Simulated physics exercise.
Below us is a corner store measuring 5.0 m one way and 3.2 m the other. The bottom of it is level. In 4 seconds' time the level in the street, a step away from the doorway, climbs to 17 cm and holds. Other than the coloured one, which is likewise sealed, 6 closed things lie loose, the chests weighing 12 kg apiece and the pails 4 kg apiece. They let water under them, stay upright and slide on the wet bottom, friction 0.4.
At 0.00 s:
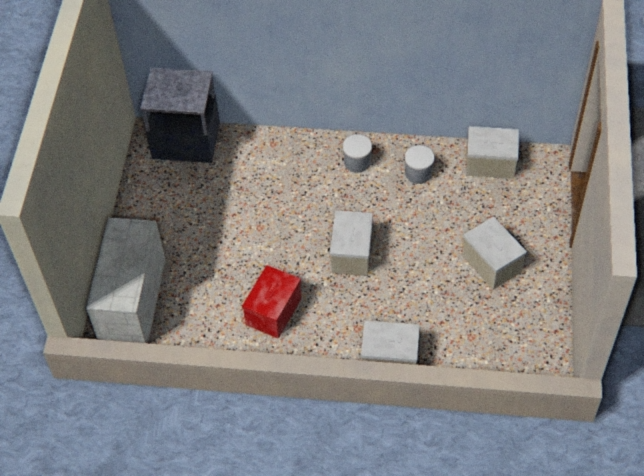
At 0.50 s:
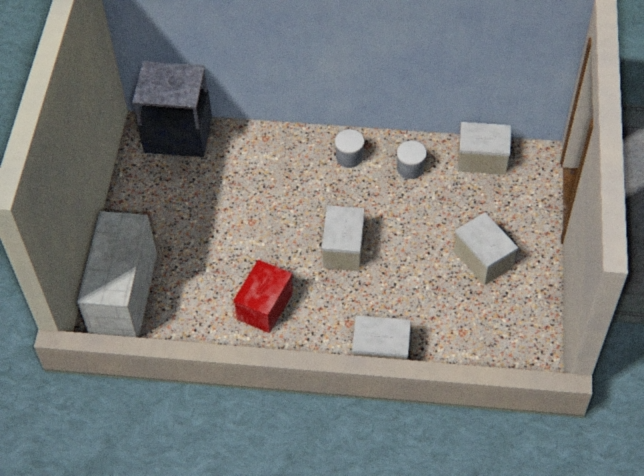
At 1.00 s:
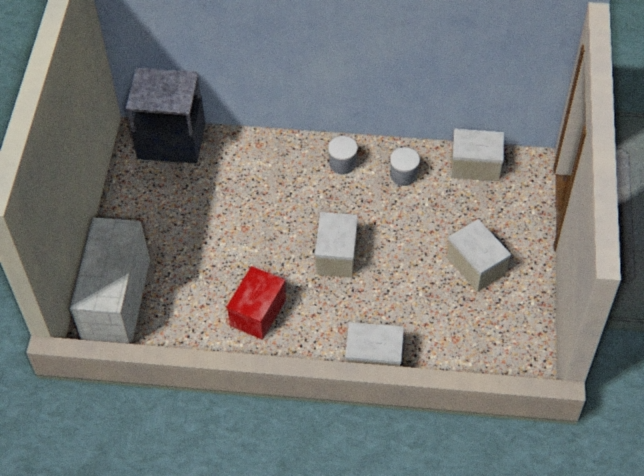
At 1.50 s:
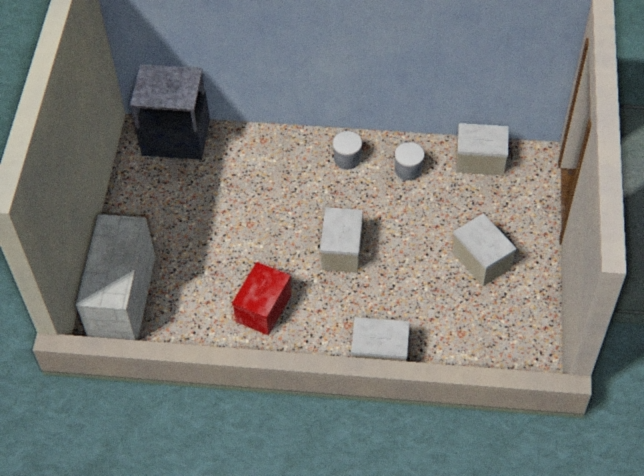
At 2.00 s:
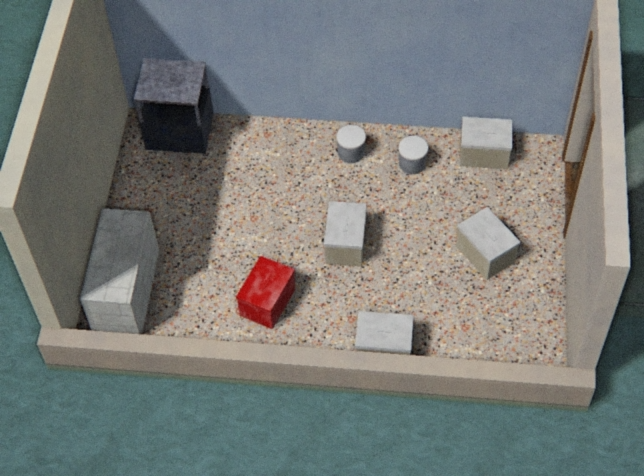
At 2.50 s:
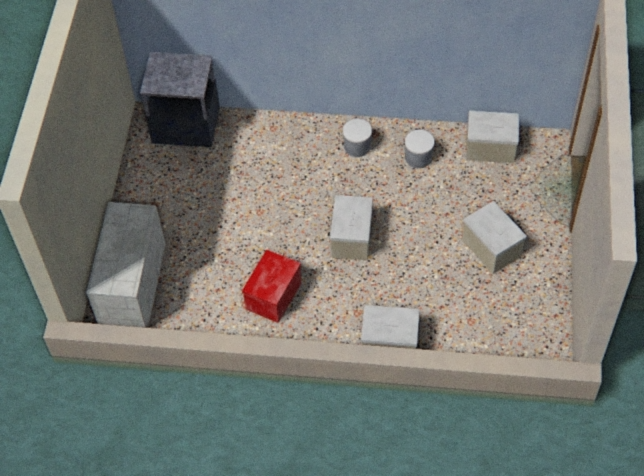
In the store, a red chest stays still as slight water appears at the right doorway.
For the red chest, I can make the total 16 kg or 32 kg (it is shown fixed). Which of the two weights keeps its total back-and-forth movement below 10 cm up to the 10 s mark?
The lighter one already.
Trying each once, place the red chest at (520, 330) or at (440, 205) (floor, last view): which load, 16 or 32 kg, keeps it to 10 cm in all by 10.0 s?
The small mass already works; the big mass is needed.
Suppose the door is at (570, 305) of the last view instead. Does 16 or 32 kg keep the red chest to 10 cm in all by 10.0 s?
Okay, so only the heavy mass does.
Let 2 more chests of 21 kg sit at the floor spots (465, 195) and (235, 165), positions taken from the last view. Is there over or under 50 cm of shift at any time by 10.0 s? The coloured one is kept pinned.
Results: Threshold exceeded; threshold not reached.
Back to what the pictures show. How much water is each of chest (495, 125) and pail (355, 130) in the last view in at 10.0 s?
First roughly 6 cm, second roughly 5 cm.
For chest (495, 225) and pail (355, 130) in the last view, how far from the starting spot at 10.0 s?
Respectively 20 and 200 cm.
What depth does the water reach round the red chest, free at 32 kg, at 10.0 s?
2 cm, roughly.
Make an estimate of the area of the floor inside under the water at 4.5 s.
Roughly 3.5 m2.
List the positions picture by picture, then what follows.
The red chest at (271, 292) rests on the ground; 0.0 m2 under water; 0 of 7 have shifted, in the first frame.
The red chest at (263, 287), on the bottom; 0.0 m2 under water; 0 of 7 have shifted, in the second frame.
The red chest at (256, 293) rests on the ground; 0.0 m2 under water; 0 of 7 have shifted, in the third frame.
The red chest at (262, 289) rests on the ground; 0.0 m2 under water; 0 of 7 have shifted, in the fourth frame.
The red chest at (265, 283) rests on the ground; water covers 0.0 m2; 0 of 7 have shifted, in the fifth frame.
The red chest at (271, 277), on the bottom; water covers 0.2 m2; 0 of 7 have shifted, in the sixth frame.
After 3.5 s the red chest would be 0 cm from its start with 16 kg and 0 cm from its start with 32 kg; 0 cm of water round it then.
After 4.5 s the red chest would be 0 cm from its start with 16 kg and 0 cm from its start with 32 kg; 0 cm of water round it then.
After 7.0 s the red chest would be 0 cm from its start with 16 kg and 0 cm from its start with 32 kg; 0 cm of water round it then.
After 10.0 s the red chest would be 0 cm from its start with 16 kg and 0 cm from its start with 32 kg; 2 cm of water round it then.
